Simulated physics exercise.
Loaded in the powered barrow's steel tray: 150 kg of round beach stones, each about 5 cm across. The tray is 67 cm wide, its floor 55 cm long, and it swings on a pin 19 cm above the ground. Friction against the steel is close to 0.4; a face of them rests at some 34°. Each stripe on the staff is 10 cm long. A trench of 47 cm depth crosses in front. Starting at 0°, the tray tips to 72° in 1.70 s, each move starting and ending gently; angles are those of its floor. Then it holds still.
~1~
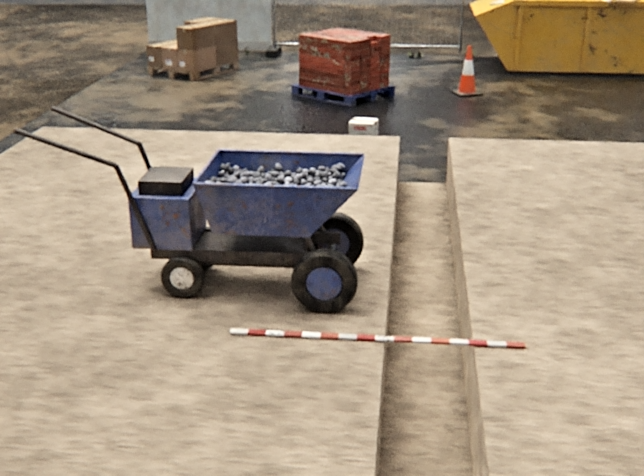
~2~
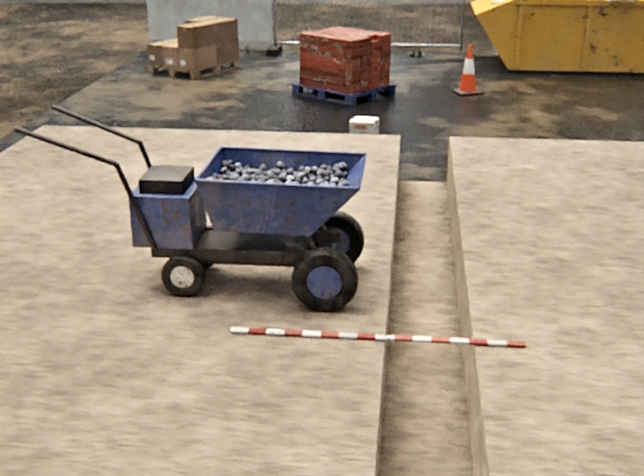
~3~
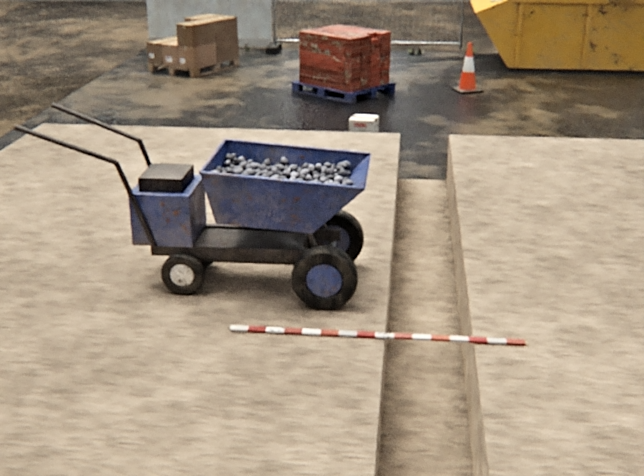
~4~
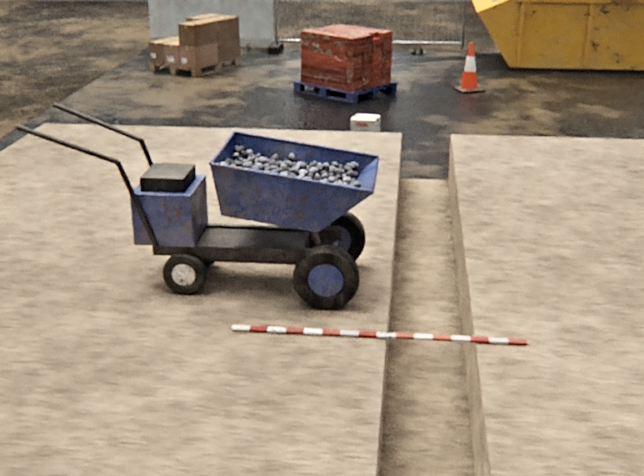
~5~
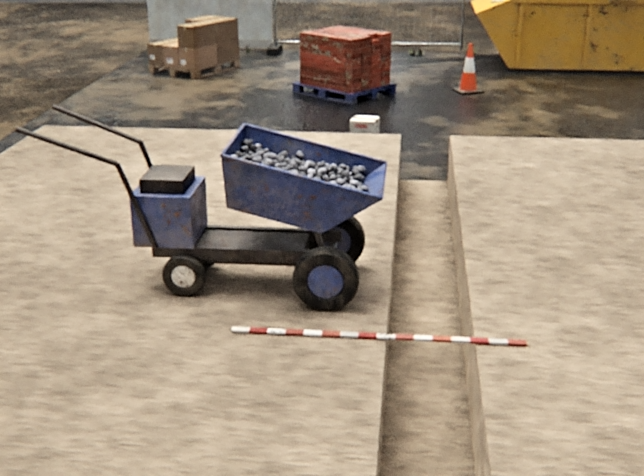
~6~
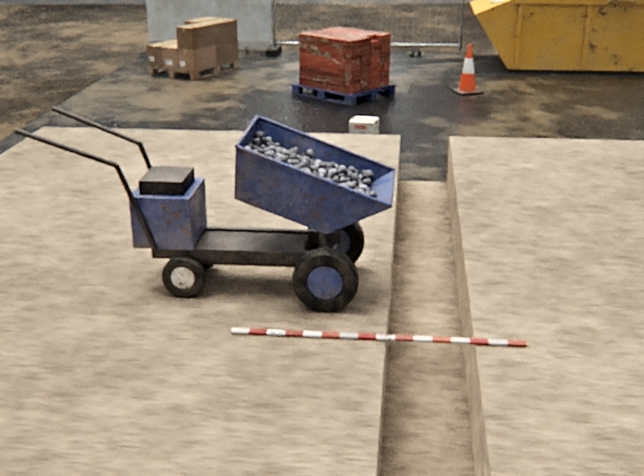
Blue wheeled barrow standing beside a trench, its tray of grey stones tilting steadily down to the right, rear end rising.
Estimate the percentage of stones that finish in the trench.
Roughly 61 per cent ends in the trench.
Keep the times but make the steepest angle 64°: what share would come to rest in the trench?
It would be near 65 per cent.
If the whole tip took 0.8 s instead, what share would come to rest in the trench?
It would be near 45 per cent.
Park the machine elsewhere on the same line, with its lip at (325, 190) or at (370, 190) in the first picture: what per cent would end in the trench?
Near 100 per cent from the first place, 40 from the second.
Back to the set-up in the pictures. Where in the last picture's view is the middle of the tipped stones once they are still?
Near (456, 347).
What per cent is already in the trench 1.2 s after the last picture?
Some 40 per cent.
Then, 0.7 s after the last picture the floor is at 61°, 99 % in the tray, 1 % in the trench; the foremost stones are at (439, 250).
Then, 1.2 s after the last picture the floor is at 72°, 35 % in the tray, 38 % in the trench, 27 % past the trench; the foremost stones are at (559, 291).
Then, 1.6 s after the last picture the floor is at 72°, 9 % in the tray, 52 % in the trench, 39 % past the trench; the foremost stones are at (621, 288).
Then, 3.5 s after the last picture the floor is at 72°, 0 % in the tray, 61 % in the trench, 39 % past the trench; the foremost stones are past the picture's edge.
